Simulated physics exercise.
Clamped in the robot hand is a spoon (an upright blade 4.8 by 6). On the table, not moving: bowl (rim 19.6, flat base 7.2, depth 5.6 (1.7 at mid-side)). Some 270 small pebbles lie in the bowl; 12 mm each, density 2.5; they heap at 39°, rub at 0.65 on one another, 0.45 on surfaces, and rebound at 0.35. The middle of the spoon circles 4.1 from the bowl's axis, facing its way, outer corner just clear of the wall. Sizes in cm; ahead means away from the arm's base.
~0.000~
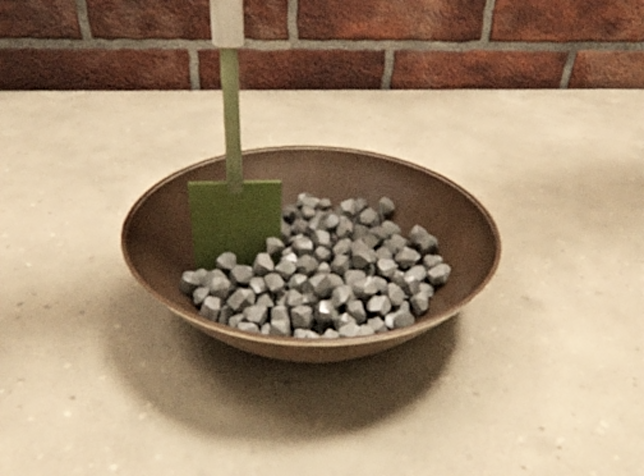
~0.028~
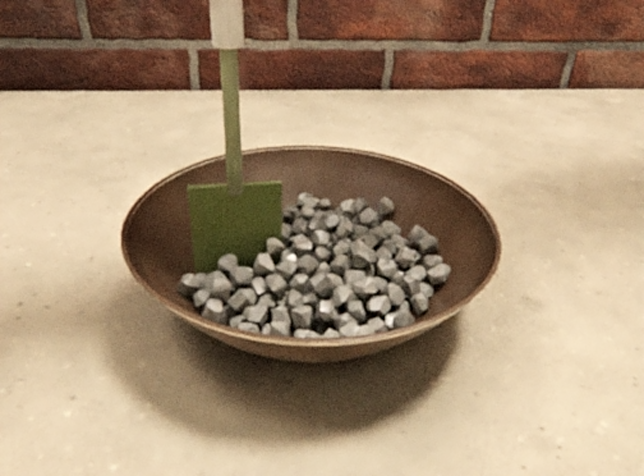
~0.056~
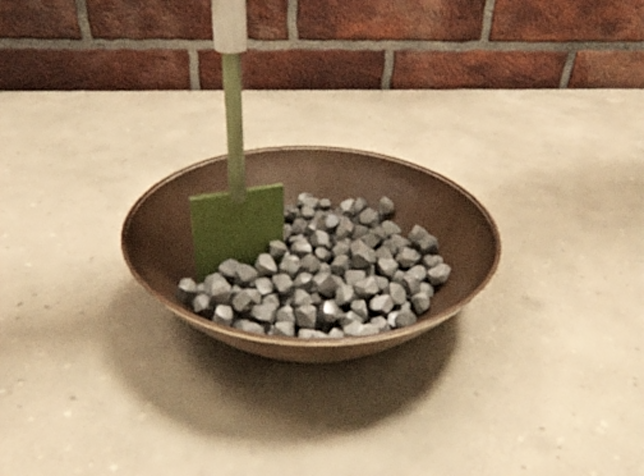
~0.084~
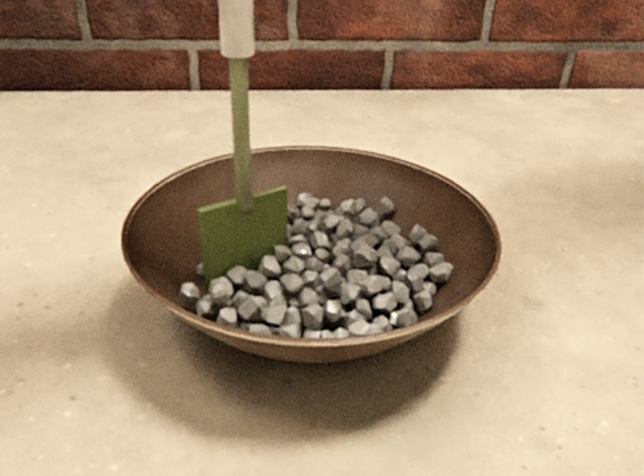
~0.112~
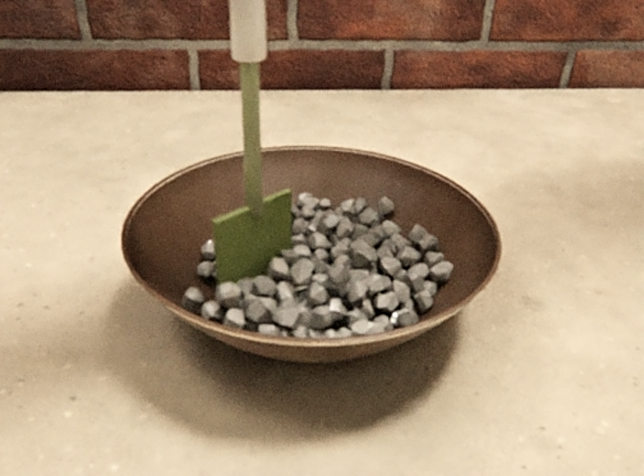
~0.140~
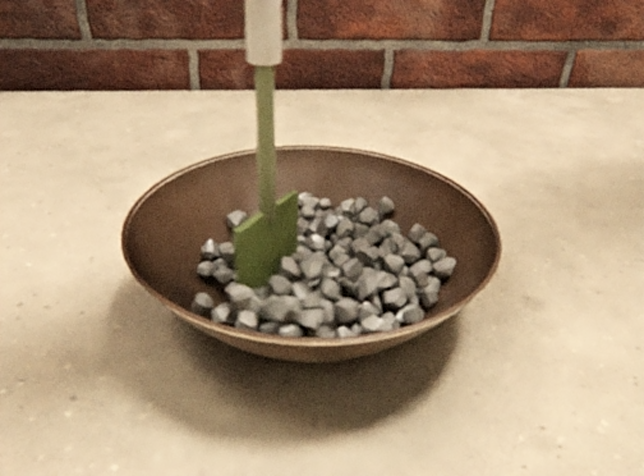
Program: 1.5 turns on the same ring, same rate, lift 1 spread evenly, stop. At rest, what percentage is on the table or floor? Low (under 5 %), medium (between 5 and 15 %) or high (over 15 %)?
Answer: Medium; between 5 and 15 % of the small pebbles finish on the table or floor.
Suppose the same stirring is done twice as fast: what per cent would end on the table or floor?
In that case some 35 per cent.
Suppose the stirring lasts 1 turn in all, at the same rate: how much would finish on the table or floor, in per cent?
It would be near 5 per cent.
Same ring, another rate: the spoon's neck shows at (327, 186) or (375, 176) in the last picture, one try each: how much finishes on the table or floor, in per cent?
Some 25 and 45 per cent.
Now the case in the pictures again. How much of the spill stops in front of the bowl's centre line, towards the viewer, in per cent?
Roughly 20 per cent.
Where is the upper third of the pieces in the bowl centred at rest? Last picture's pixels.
At about (357, 228).
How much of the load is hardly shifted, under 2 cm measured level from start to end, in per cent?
Roughly 15 per cent.
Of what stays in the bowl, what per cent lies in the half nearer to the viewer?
About 40 per cent.
After 0.58 s, 244° round, highest piece 8 above the table; 257 in the bowl, 7 on the table or floor, 8 in flight or on the tool.
After 1.03 s, 75° round, highest piece 7 above the table; 249 in the bowl, 22 on the table or floor, 1 in flight or on the tool.
After 1.45 s, 180° round, highest piece 6 above the table; 248 in the bowl, 24 on the table or floor.
After 2.15 s, 180° round, highest piece 6 above the table; 248 in the bowl, 24 on the table or floor.
At rest, 248 in the bowl, 24 on the table or floor. That is 9 % on the table or floor.
